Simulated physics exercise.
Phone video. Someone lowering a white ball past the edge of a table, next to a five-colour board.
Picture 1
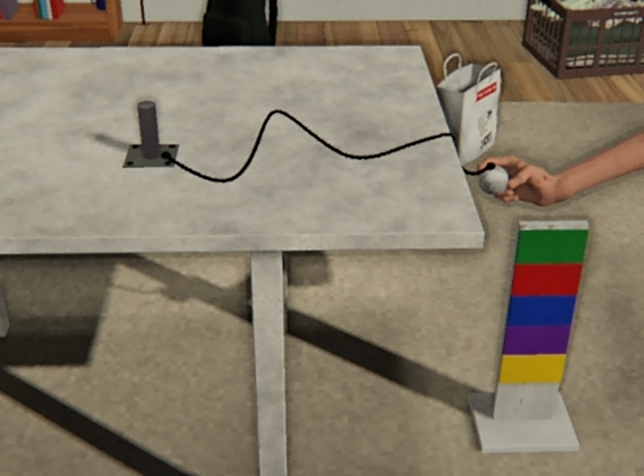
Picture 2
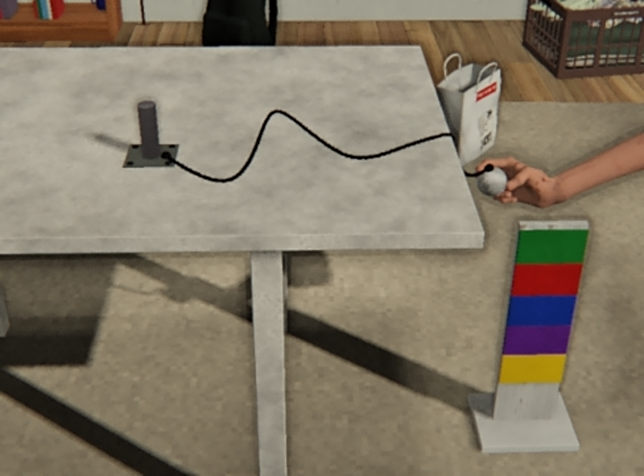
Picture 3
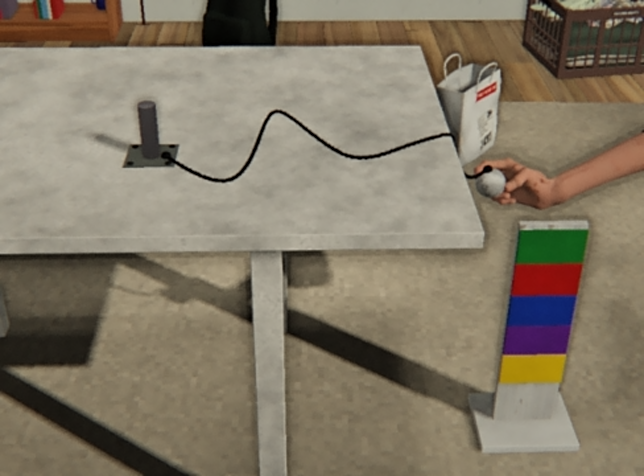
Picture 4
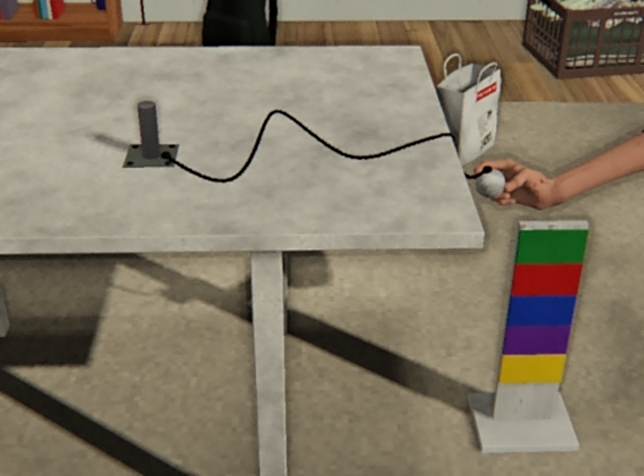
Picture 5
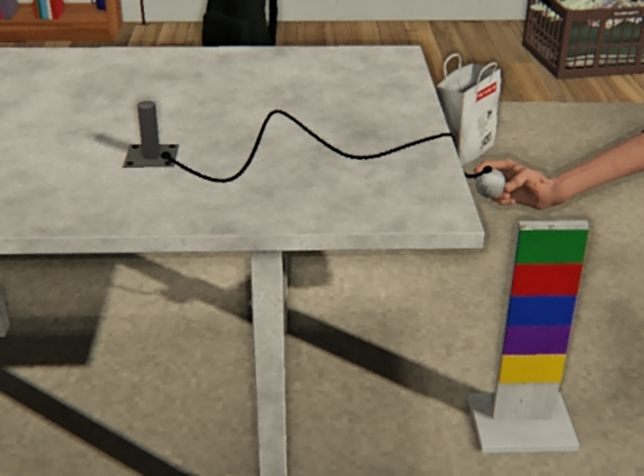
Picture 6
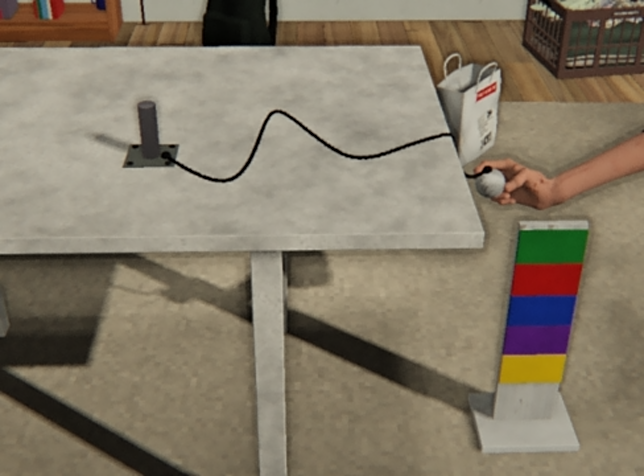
A hand at the right holds a small white ball just past the edge of a pale grey table, seen from slightly above in a room with wooden and carpeted flooring. A wavy black cord runs from the ball to a dark post on the table, while a stand below shows green, red, blue, purple and yellow bands. Almost nothing moves; the hand and ball shift very slightly left, and the view stays still.
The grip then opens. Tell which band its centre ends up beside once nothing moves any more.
Beside the yellow band.
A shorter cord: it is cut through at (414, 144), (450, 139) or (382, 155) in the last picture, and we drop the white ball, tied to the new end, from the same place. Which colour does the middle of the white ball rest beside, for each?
First try: Red; second try: Blue; third try: Green.
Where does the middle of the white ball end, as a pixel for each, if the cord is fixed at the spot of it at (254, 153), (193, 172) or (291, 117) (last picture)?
First near (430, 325), then near (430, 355), then near (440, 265).
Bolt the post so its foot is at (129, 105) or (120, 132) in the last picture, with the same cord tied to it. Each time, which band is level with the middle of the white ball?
The first case gives purple, the second gives purple.
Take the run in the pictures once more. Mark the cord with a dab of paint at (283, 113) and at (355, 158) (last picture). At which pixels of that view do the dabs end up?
Point one: (424, 141); point two: (445, 228).
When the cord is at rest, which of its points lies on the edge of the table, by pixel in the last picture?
You'll find it somewhere around (300, 124).
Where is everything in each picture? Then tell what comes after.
The first frame shows white ball (493, 180); green (552, 248); red (547, 281); blue (542, 312); purple (537, 342); yellow (532, 370).
The second frame shows white ball (491, 182); cord through (197, 174) (255, 150) (287, 115) (339, 152) (423, 141).
The third frame shows white ball (490, 183).
The fourth frame shows white ball (490, 183); cord through (197, 174) (255, 150) (287, 115) (339, 152) (423, 141).
The fifth frame shows white ball (490, 183).
The sixth frame shows white ball (490, 183); cord through (197, 174) (255, 150) (287, 115) (339, 152) (423, 141).
Soon after, ball near (440, 352); level with purple.
Then, ball near (420, 384); level with yellow.
At rest, ball near (430, 383); level with yellow. Its centre hangs level with the yellow band.
